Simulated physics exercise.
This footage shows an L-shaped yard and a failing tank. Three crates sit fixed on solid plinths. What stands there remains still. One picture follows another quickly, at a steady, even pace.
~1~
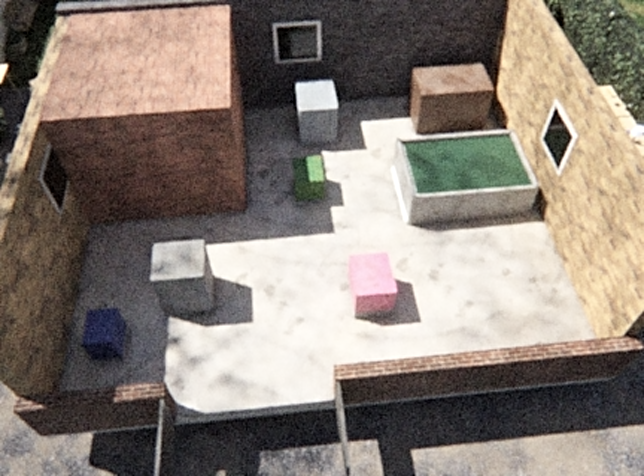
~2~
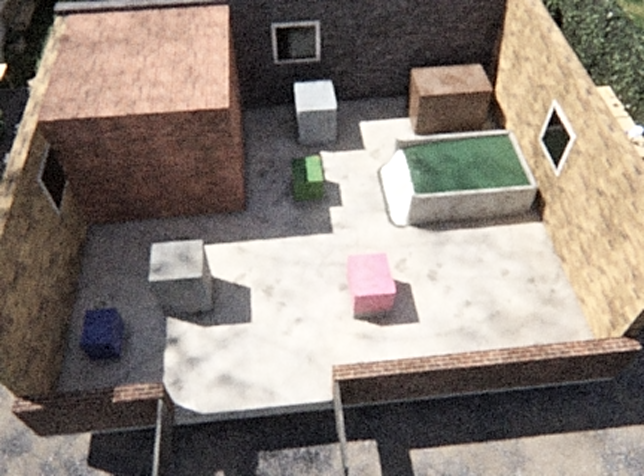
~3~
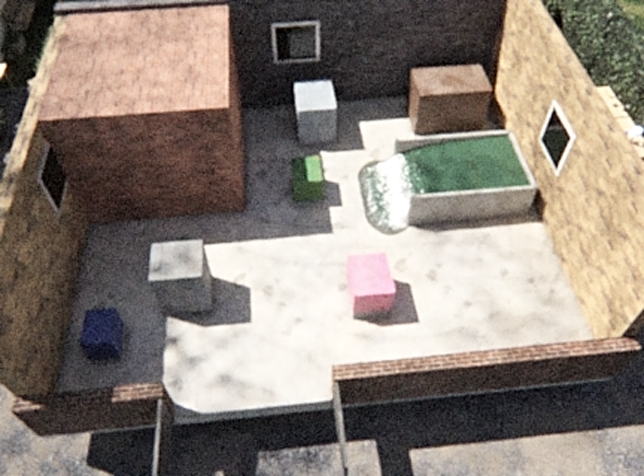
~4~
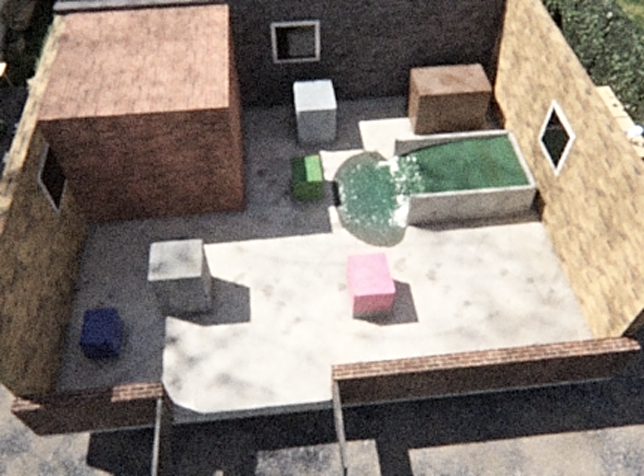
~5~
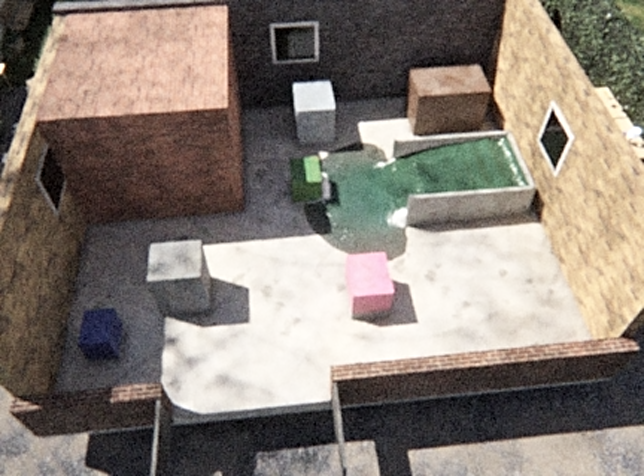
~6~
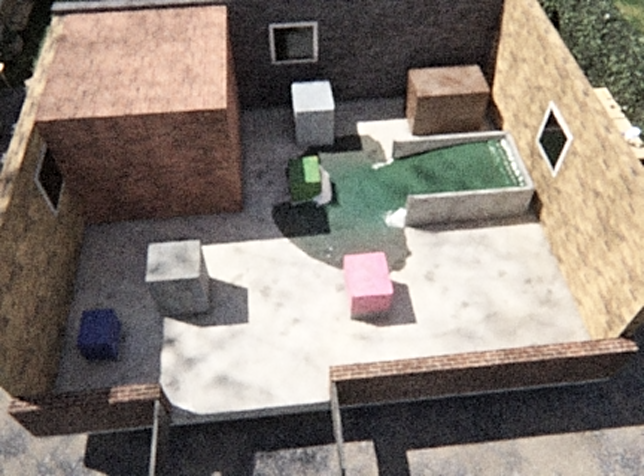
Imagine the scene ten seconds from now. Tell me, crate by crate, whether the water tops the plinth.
The pink crate never meets the water. The green crate meets the water. The blue crate meets the water.
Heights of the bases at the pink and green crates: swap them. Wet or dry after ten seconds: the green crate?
Result: The green crate is hit.
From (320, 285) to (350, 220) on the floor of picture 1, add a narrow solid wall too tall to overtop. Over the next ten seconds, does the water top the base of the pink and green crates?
In short: The pink one ends up wet, the green one takes water.
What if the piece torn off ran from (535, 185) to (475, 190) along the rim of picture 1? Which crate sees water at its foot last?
Last in line is the one in green.
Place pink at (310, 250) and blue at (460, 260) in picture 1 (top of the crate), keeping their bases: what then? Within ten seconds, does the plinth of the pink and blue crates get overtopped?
My reading: Pink is topped; blue remains dry.
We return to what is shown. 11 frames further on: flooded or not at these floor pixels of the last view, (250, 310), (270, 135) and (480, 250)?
Status by point, in sequence: Waterlogged; waterlogged; unwetted.
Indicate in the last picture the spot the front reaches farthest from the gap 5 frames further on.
Point: (158, 244) in the last picture's pixels.
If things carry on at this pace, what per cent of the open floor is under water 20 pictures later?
Estimated share: Around 60 %.
A moment on, water covers 30 % of the floor; the pink crate water round its plinth, the green crate water round its plinth, the blue crate not reached.
Next, water covers 40 % of the floor; the pink crate water round its plinth, the green crate water round its plinth, the blue crate not reached.
Then, water covers 60 % of the floor; the pink crate water round its plinth, the green crate water round its plinth, the blue crate water round its plinth.
Later, water covers 70 % of the floor; the pink crate water round its plinth, the green crate water round its plinth, the blue crate water round its plinth.
In the end, water covers 75 % of the floor; the pink crate stayed above the water, the green crate was topped, the blue crate was topped.
